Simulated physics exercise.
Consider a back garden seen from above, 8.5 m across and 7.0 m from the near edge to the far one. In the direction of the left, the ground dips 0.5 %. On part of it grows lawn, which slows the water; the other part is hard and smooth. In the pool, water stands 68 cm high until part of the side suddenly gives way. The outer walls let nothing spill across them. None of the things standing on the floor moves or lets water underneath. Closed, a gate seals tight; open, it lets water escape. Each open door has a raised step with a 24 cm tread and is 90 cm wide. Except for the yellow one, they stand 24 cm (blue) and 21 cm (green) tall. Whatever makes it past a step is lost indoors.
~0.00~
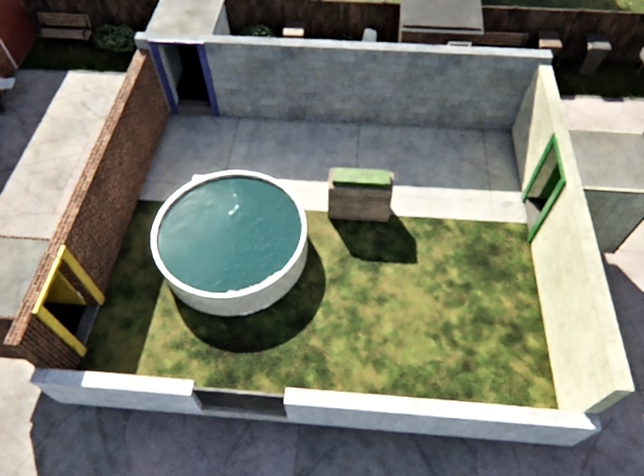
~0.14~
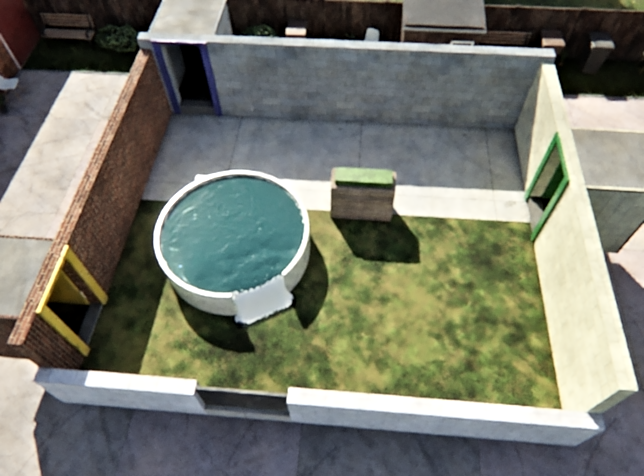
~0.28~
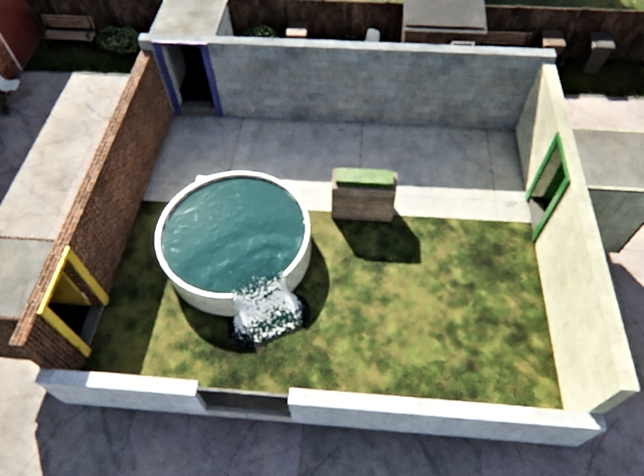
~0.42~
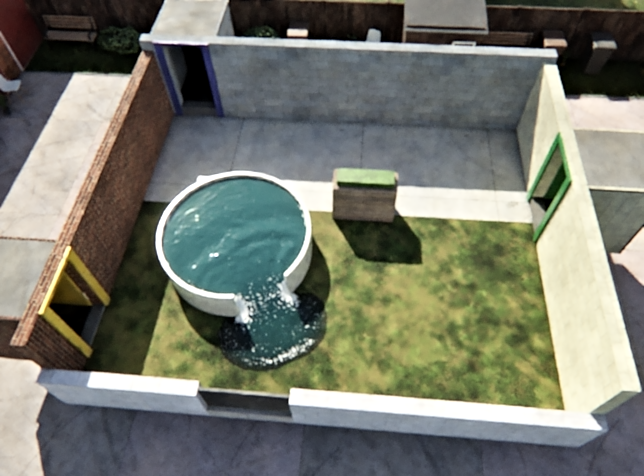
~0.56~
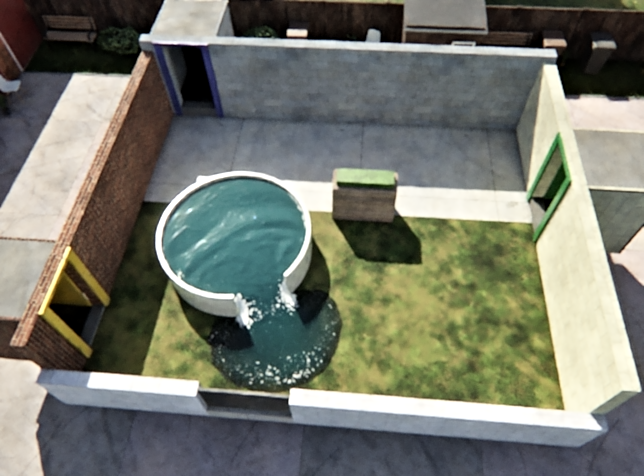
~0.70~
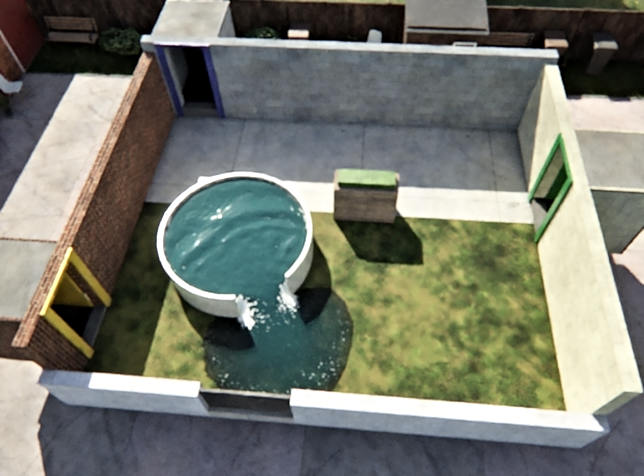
A walled back garden is seen from high above, with grass in front of grey paving. A round white pool of blue-green water stands left of centre beside a green-topped block, with a yellow-framed opening at left, a blue one behind and a green one at right. As the view barely shifts, the pool's near side breaks open and water pours out, foaming and spreading across the grass in a widening dark sheet.
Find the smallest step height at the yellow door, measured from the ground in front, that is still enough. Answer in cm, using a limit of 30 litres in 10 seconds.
At least 8.5 cm.
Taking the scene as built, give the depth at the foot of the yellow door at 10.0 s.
Depth: Near 10.5 cm.
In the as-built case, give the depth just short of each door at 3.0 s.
In cm - blue: 0, yellow: 1, green: 0.
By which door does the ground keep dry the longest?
Blue.
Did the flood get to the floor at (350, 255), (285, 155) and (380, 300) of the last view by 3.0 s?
Point by point, the first is spared, the second spared and the third awash.
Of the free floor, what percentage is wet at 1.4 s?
Close to 15 per cent is wet.
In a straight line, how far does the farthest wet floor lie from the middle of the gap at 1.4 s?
Front distance: Approx. 3.2 m.
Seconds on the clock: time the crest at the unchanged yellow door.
About 6.0 seconds.
After 1.4 s water covers 15 % of the floor, deepest (36 cm) near (263, 316); it has not reached the yellow door.
After 3.0 s water covers 30 % of the floor, deepest (30 cm) near (271, 392); it has not reached the yellow door.
After 10.0 s water covers 90 % of the floor, deepest (12 cm) near (259, 401); 10 cm at the yellow door, 80 litres in over its 6 cm step.
At the yellow door as built, the water arrived by 3.2 s and peaked near 12 cm at 6.2 s.
Run again over the same 10 s with other heights there, 51 litres in over 7.5 cm, 12 litres over 10 cm. The limit of 30 litres is kept from about 8.5 cm up.
